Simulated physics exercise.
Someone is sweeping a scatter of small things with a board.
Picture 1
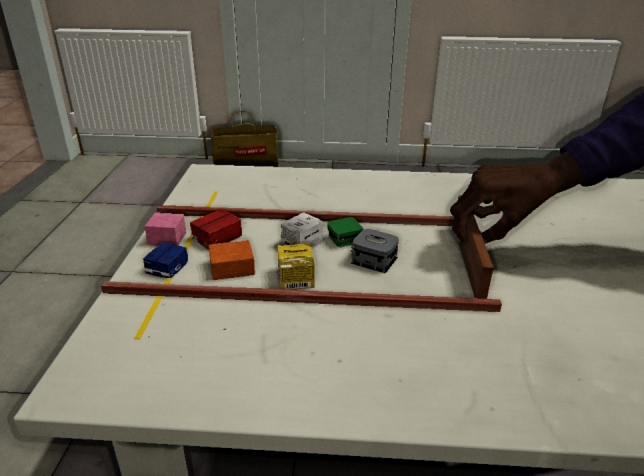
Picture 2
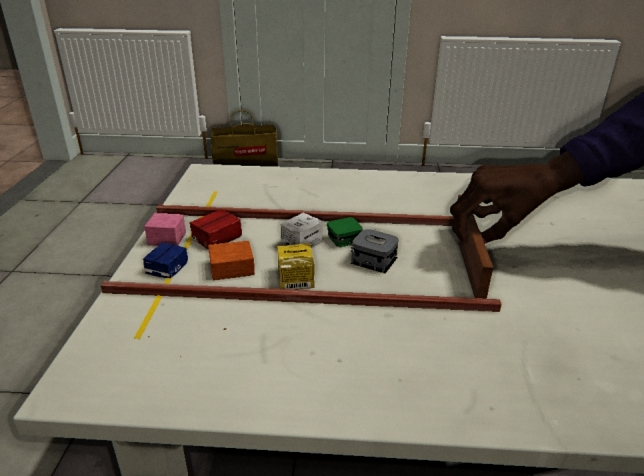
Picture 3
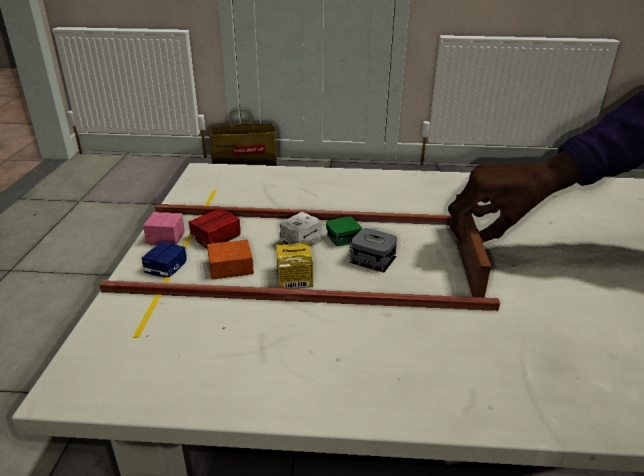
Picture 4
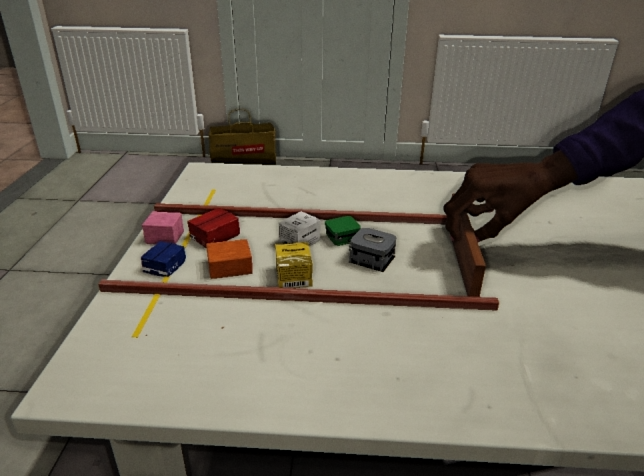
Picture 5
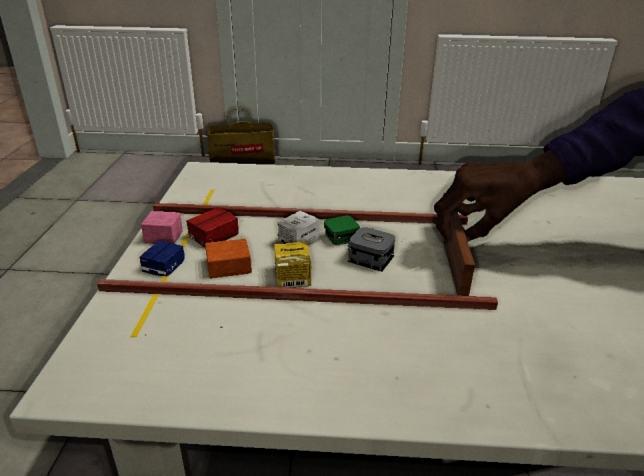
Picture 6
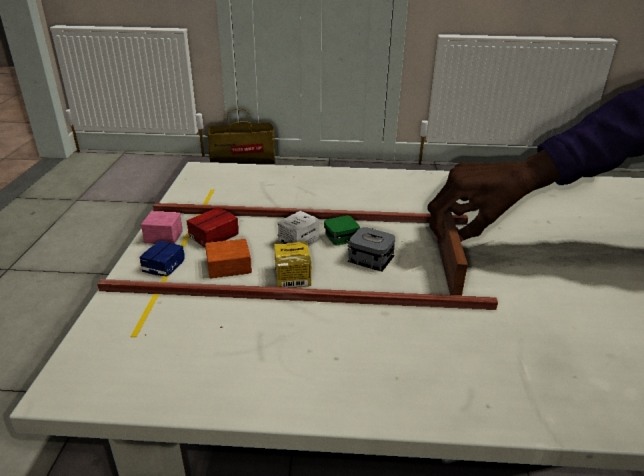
A hand holding a reddish-brown board slides it slightly left between two rails on a white table, while the pink, red, blue, orange, yellow, white, green and grey objects stay in place, some beside a yellow tape line.
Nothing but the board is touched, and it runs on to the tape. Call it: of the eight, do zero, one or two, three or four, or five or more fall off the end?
Three or four fall off.
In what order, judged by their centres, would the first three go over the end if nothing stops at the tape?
First the pink block, next the blue box, then the red box.
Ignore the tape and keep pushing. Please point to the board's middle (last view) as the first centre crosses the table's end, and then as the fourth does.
The middle sits near (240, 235) at the first moment and near (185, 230) at the second.
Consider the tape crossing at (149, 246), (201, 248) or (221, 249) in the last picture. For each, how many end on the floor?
Try by try, 5, 3 and 1.
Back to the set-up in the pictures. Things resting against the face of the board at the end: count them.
3.
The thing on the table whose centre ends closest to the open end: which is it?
Answer: The white box.
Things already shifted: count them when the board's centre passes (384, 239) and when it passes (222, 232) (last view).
Answer - first 1, then 8.
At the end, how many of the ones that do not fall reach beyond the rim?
I count 1 overhanging.
Early on, none off yet; pink block at rest near (162, 227); blue box at rest near (163, 259); red box at rest near (213, 227).
A while later, none off yet; pink block moving near (155, 227); blue box moving near (158, 259); red box travelled a little near (192, 225).
Finally, the number that fall off is three or four; lost, orange block, red box, blue box and pink block.
